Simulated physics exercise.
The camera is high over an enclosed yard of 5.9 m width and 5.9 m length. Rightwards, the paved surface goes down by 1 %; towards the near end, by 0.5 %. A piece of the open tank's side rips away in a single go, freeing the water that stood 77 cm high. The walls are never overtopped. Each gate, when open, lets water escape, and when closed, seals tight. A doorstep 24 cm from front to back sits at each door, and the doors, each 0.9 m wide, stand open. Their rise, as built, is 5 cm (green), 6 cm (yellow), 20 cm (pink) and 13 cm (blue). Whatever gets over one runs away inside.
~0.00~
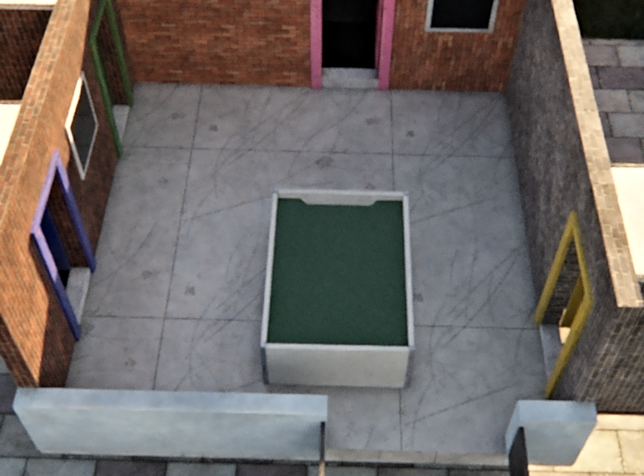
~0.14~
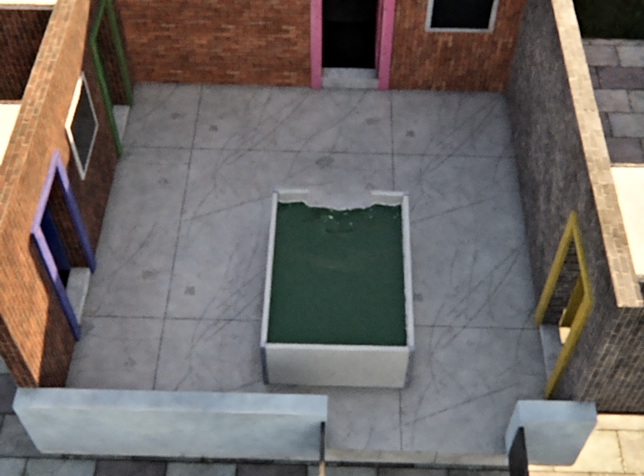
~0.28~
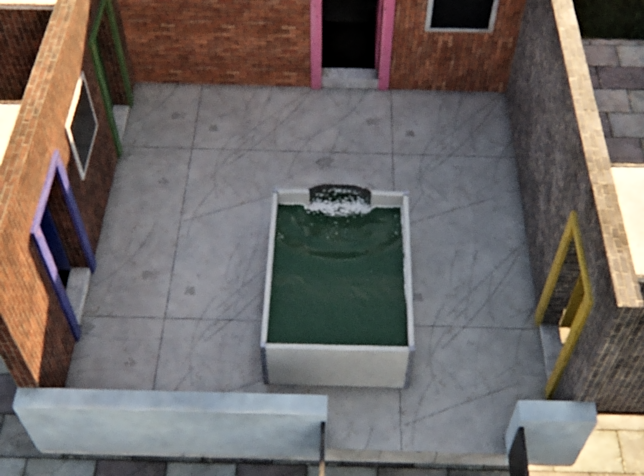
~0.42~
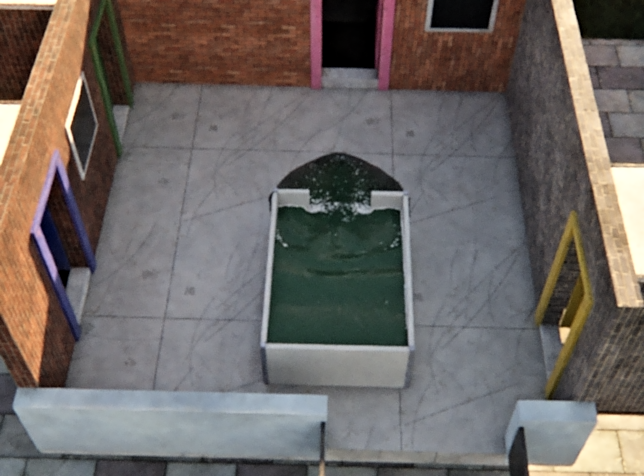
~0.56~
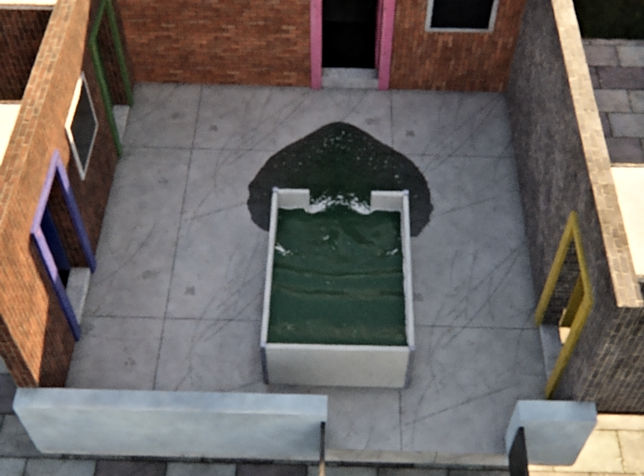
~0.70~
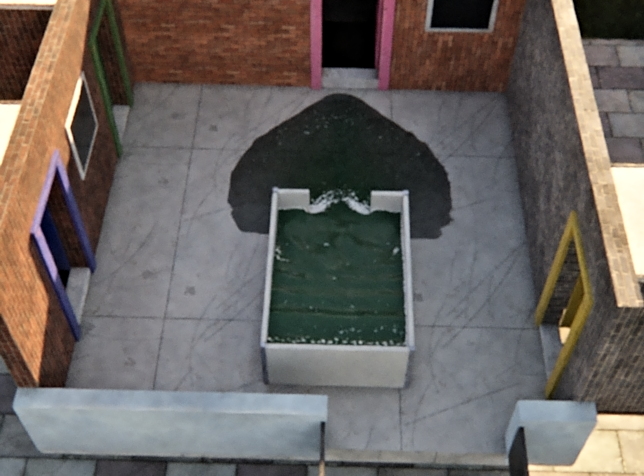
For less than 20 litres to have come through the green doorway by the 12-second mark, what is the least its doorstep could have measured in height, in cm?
12.5 cm or so.
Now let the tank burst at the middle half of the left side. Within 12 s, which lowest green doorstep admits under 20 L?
I'd say close to 7.5 cm.
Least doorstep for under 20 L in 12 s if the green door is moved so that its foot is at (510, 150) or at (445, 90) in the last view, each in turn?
Around 13.5 and 17 cm respectively.
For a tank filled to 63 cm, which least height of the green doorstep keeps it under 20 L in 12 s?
The step needs to be some 10.0 cm.
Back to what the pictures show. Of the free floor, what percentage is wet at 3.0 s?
The wet part is about 40 per cent.
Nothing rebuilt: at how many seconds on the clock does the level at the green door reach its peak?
Around 3.2 seconds.
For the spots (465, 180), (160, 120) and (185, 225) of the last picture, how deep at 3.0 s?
Depths in order: 6 / 13 / 0 cm.
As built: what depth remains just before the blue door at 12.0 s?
Roughly 4.0 cm deep.
After 1.4 s water covers 35 % of the floor, deepest (42 cm) near (336, 227); it has not reached the green door.
After 3.0 s water covers 40 % of the floor, deepest (30 cm) near (499, 97); 14 cm at the green door, 12 litres in over its 5 cm doorstep.
After 12.0 s water covers 100 % of the floor, deepest (12 cm) near (545, 435); 5 cm at the green door, 147 litres in over its 5 cm doorstep.
At the green door as built, the water arrived by 2.3 s and peaked near 15 cm at 3.2 s.
With a doorstep of 10.5 cm, 39 litres would have come in within the 12 s; with 14 cm, 13 litres. So under 20 litres takes about 12.5 cm.
